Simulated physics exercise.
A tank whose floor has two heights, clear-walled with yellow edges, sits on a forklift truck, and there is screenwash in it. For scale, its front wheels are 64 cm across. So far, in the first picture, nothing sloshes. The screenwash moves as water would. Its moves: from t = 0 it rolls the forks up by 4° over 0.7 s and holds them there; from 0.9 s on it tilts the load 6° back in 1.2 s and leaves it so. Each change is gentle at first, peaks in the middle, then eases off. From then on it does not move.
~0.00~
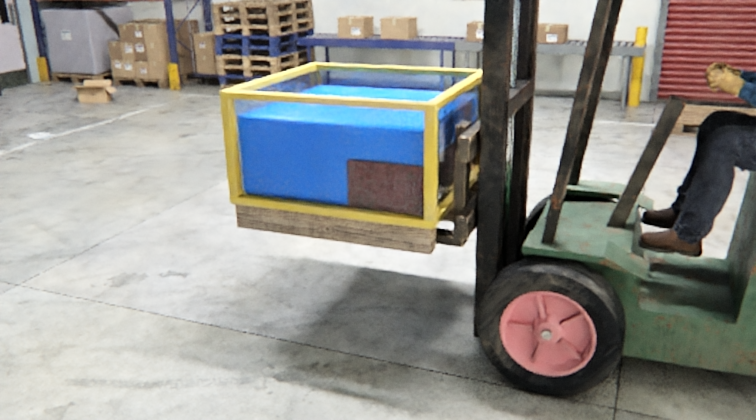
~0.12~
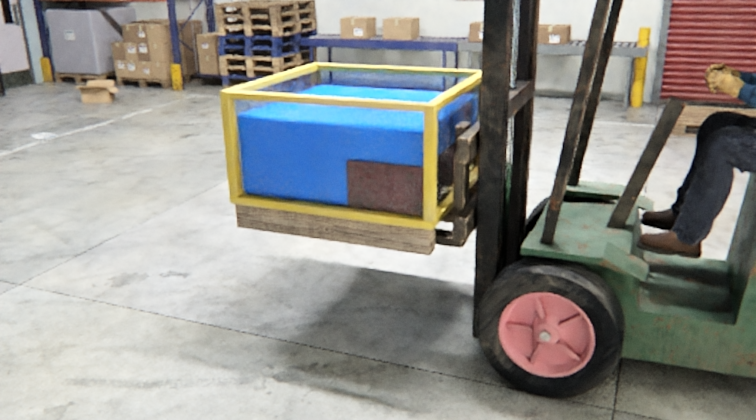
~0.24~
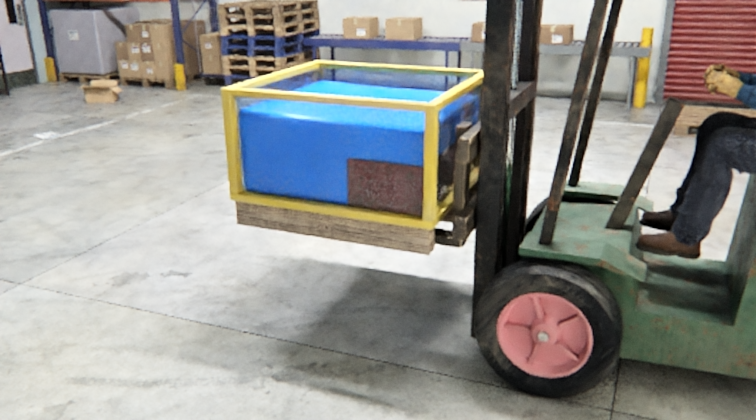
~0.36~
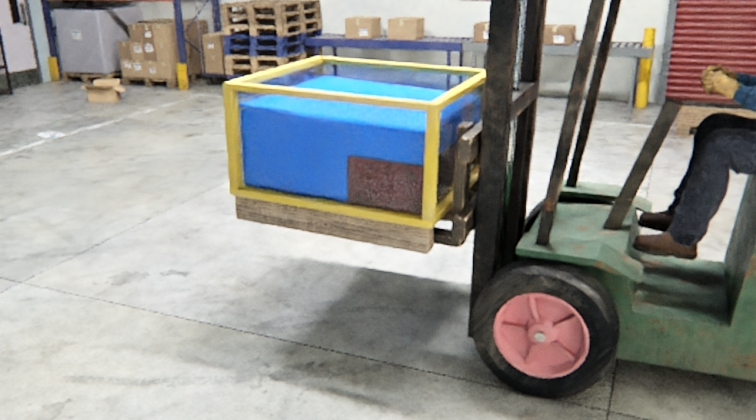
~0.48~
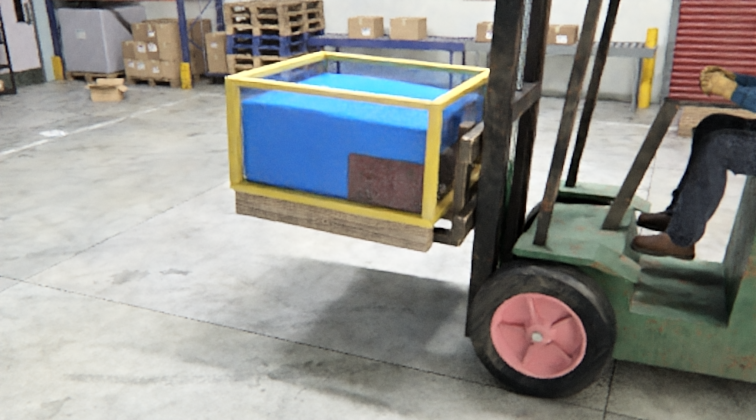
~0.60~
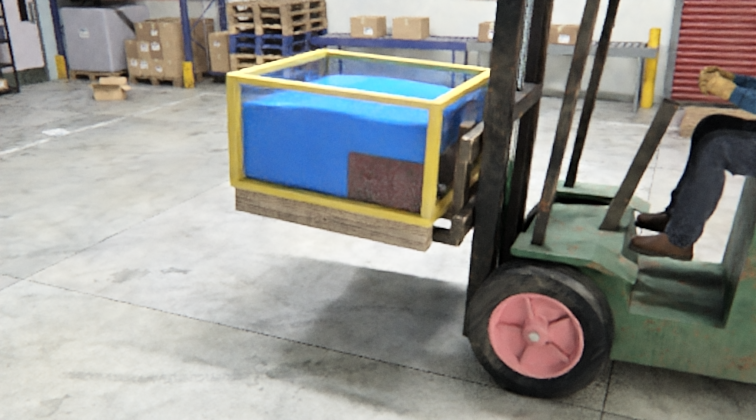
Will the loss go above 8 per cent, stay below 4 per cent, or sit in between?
It will stay below 4 per cent.
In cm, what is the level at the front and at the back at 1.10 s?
The surface sits near 36 cm in front and near 48 cm at the rear.
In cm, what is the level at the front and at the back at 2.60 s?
Roughly 32 cm in front and 52 cm behind.
By 1.10 s the surface is 35 cm up at the front and 49 cm at the back; nothing has left.
By 1.80 s the surface is 39 cm up at the front and 44 cm at the back; nothing has left.
By 2.60 s the surface is 31 cm up at the front and 51 cm at the back; 1 per cent is out, over the back.
By 5.09 s 2 per cent is out, over the back, 7 of 292 litres.
